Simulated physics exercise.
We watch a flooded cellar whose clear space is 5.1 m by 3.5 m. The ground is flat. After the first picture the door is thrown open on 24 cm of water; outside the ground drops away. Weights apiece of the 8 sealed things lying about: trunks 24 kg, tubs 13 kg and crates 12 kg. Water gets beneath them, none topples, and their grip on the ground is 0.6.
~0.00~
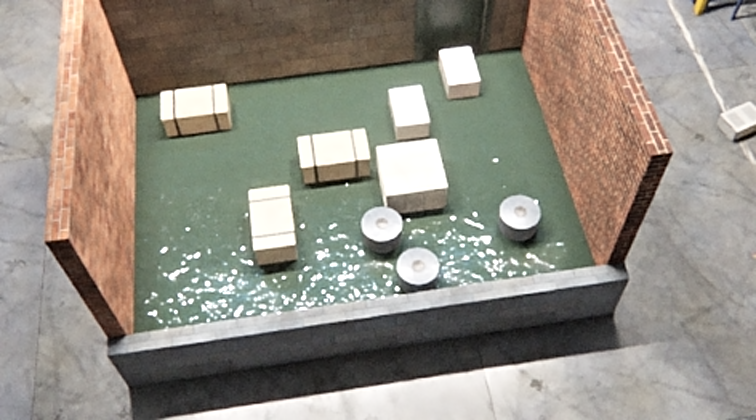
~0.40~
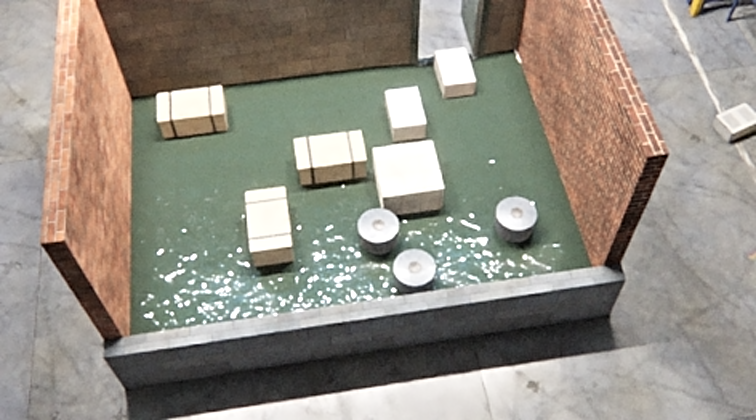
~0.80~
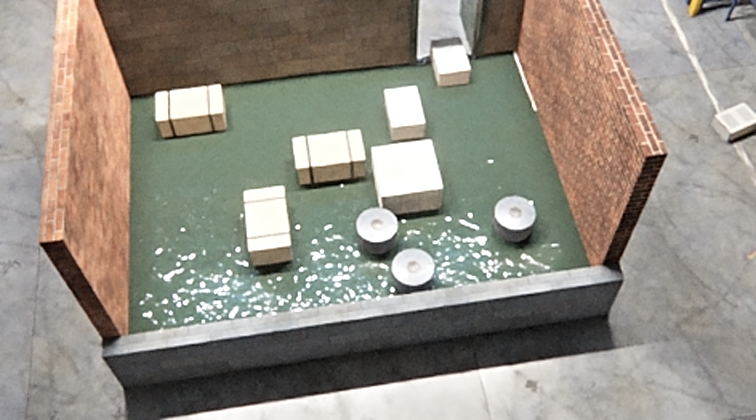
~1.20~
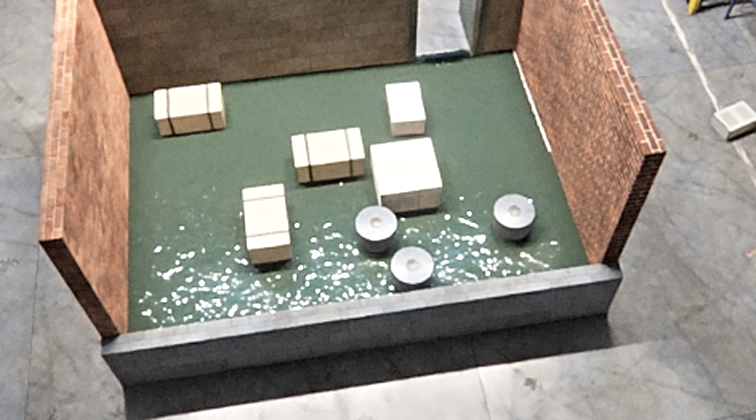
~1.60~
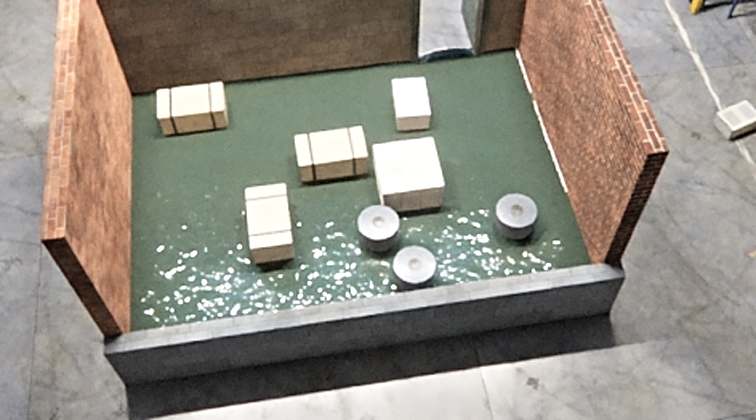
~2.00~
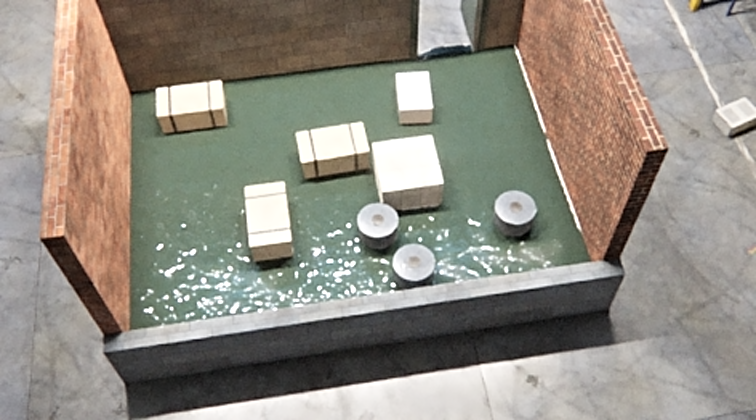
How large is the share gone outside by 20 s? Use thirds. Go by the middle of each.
That comes to from one to two thirds.
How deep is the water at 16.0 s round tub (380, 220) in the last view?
About 15 cm.
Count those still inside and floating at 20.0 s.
At that moment 5.
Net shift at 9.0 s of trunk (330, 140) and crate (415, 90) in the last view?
In turn: 120 cm, gone out.
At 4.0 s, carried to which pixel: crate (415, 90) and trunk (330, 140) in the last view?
Around (440, 56) and (352, 121).
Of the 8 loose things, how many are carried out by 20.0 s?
3 of them.
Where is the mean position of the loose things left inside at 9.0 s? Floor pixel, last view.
At about (380, 186).
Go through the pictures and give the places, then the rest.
The first frame shows a crate at (409, 106) floats; a trunk at (333, 148), afloat; 24 cm deep round most things; 0 of 8 have shifted.
The second frame shows a crate at (405, 107) floats; a trunk at (330, 149) floats; 24 cm deep round most things; 0 of 8 have shifted.
The third frame shows a crate at (404, 106) floats; a trunk at (329, 149), afloat; about 4100 L in view; 1 of 8 have shifted.
The fourth frame shows a crate at (405, 102), afloat, 7 cm from its start; a trunk at (328, 147) floats; about 4060 L in view; 2 of 8 have shifted.
The fifth frame shows a crate at (411, 97) floats, 15 cm from its start; a trunk at (331, 146) floats; about 4020 L in view; 2 of 8 have shifted.
The sixth frame shows a crate at (414, 91) floats, 24 cm from its start; a trunk at (332, 142) floats, 6 cm from its start; about 3970 L in view; 3 of 8 have shifted.
After 4.0 s 1 of 8 are out; 7 afloat.
After 9.0 s 2 of 8 are out; 6 afloat.
After 16.0 s 3 of 8 are out; 5 afloat.
After 20.0 s 3 of 8 are out; 5 afloat.
